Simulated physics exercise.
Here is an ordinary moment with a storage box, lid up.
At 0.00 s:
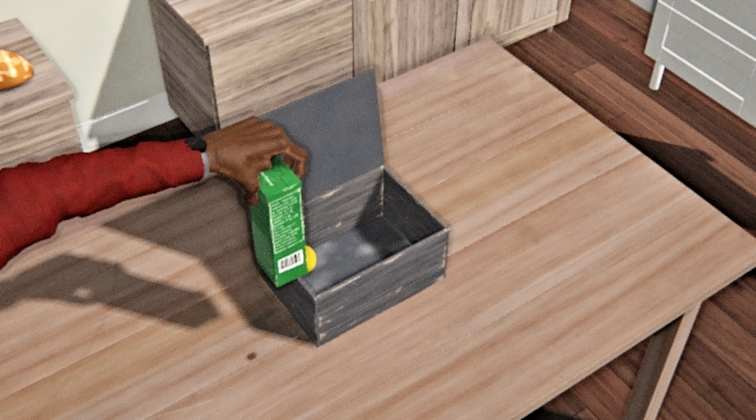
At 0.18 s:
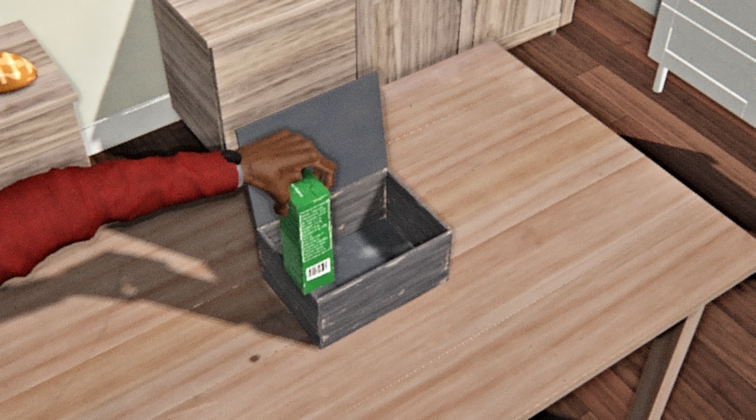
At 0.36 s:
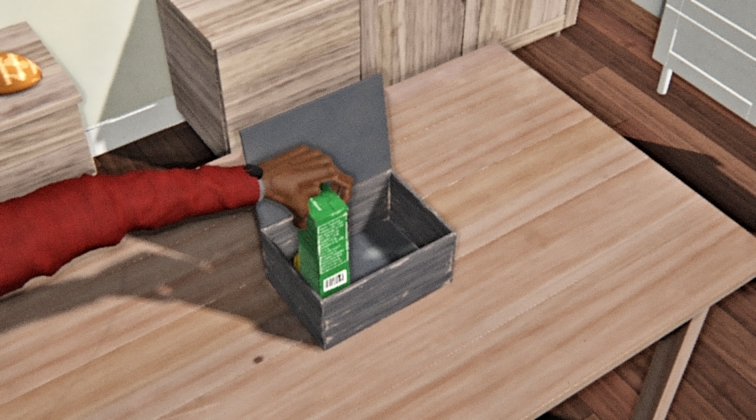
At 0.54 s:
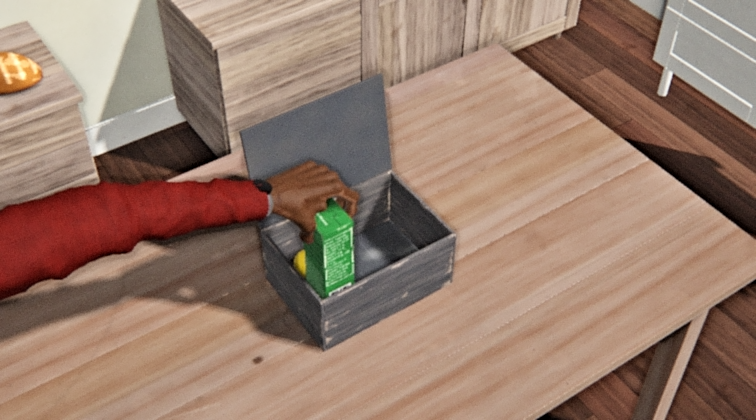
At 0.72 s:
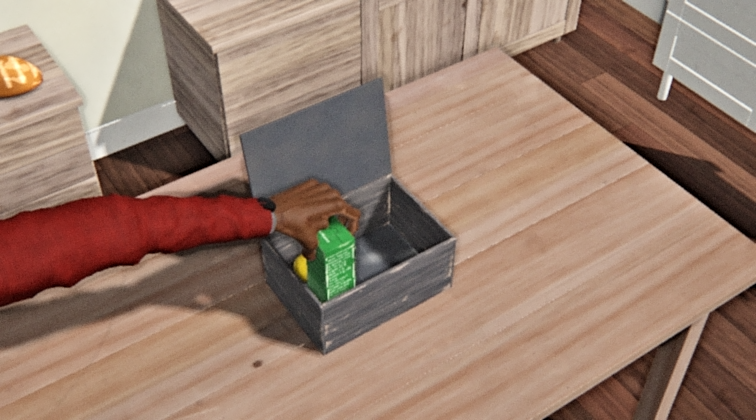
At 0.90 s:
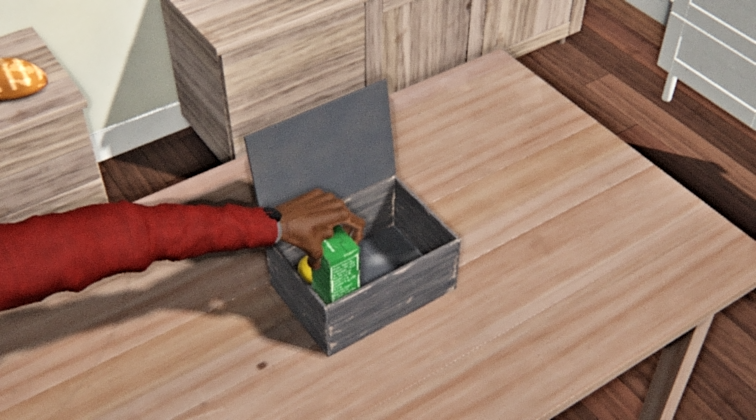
A hand in a red sleeve lowers a green carton into an open gray box.
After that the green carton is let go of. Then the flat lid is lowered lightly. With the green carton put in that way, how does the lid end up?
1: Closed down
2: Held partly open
The answer is 2.
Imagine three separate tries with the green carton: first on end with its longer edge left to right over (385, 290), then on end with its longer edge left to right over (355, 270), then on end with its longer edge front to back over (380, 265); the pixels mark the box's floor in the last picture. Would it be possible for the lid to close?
So, first it won't go down, then it won't go down, and finally it won't go down.
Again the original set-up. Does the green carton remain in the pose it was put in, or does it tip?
Looking at the last picture, the green carton is left as set.
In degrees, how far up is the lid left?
I'd say roughly 35 degrees above the rim.
After 2.00 s, lid starting down.
After 2.40 s, lid 65° above the rim.
After 2.60 s, lid 48° above the rim.
In the end (3.1 s), lid 36° above the rim; both unmoved. At the end, from the last picture's camera, green carton near (336, 283).
